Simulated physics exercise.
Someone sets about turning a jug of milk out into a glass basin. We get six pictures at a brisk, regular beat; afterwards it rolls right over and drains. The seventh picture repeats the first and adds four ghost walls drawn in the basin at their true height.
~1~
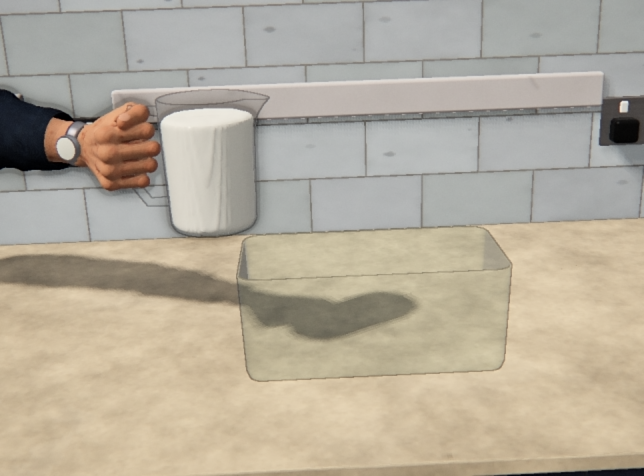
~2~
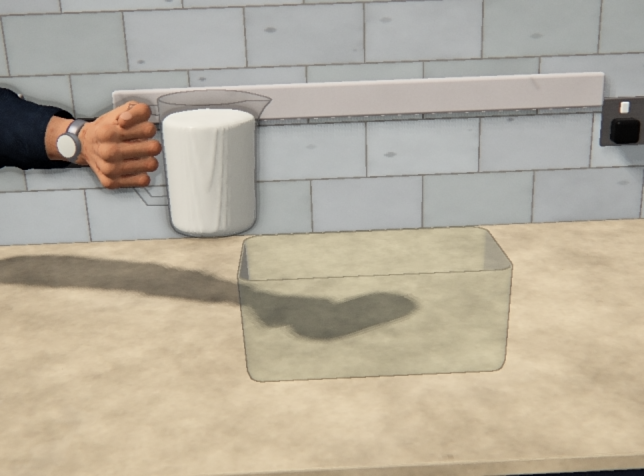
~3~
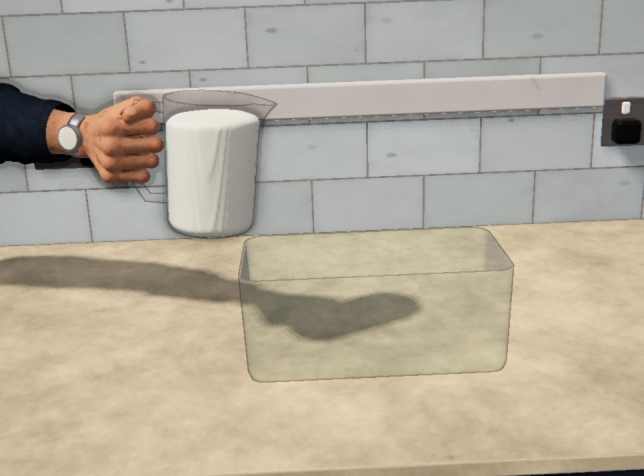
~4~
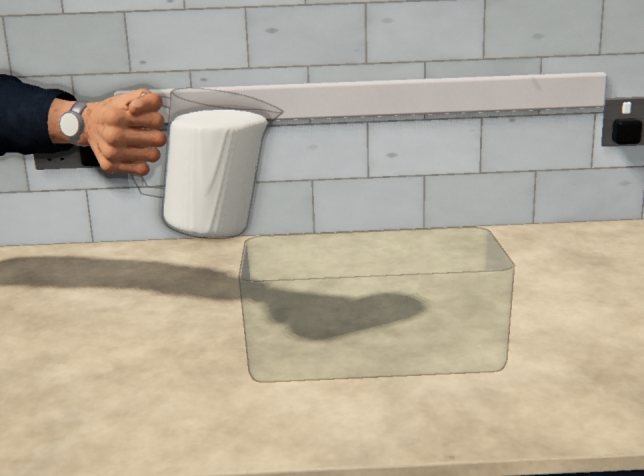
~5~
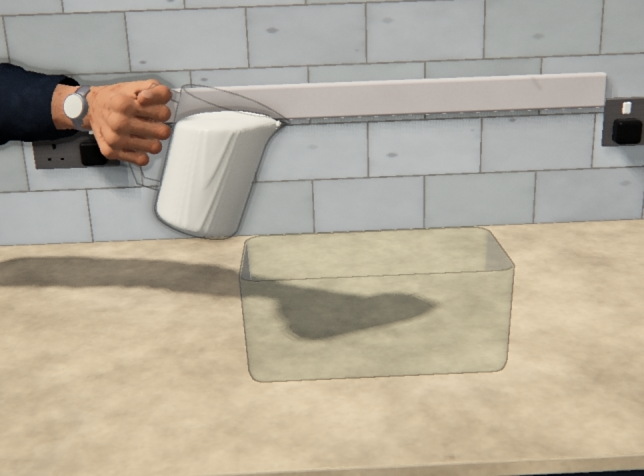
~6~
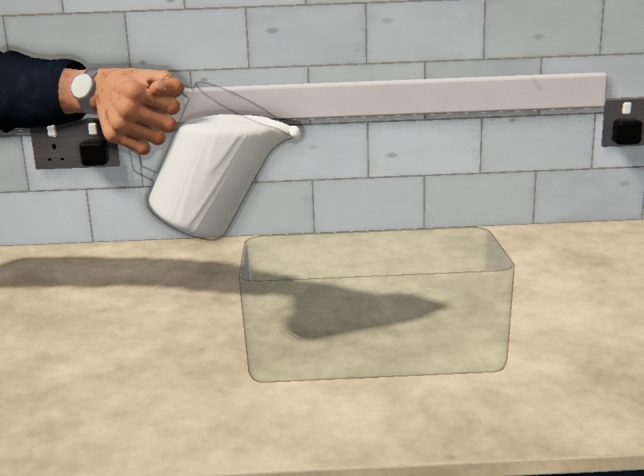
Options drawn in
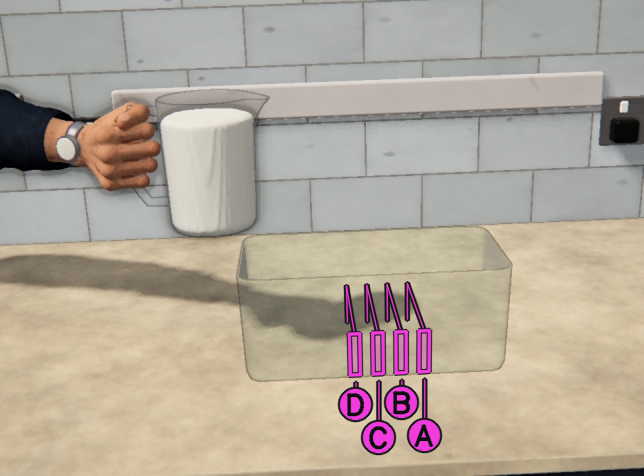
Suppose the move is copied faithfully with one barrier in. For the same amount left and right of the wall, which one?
Place D.
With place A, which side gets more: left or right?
More ends on the left.
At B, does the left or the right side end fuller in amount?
The left one.
On the marked copy, A at (424, 379); B at (401, 380); C at (378, 381); D at (355, 382).
With A, about 95 % ends left of the wall and 4 % right of it.
With B, about 94 % ends left of the wall and 4 % right of it.
With C, about 89 % ends left of the wall and 9 % right of it.
With D, about 47 % ends left of the wall and 53 % right of it.
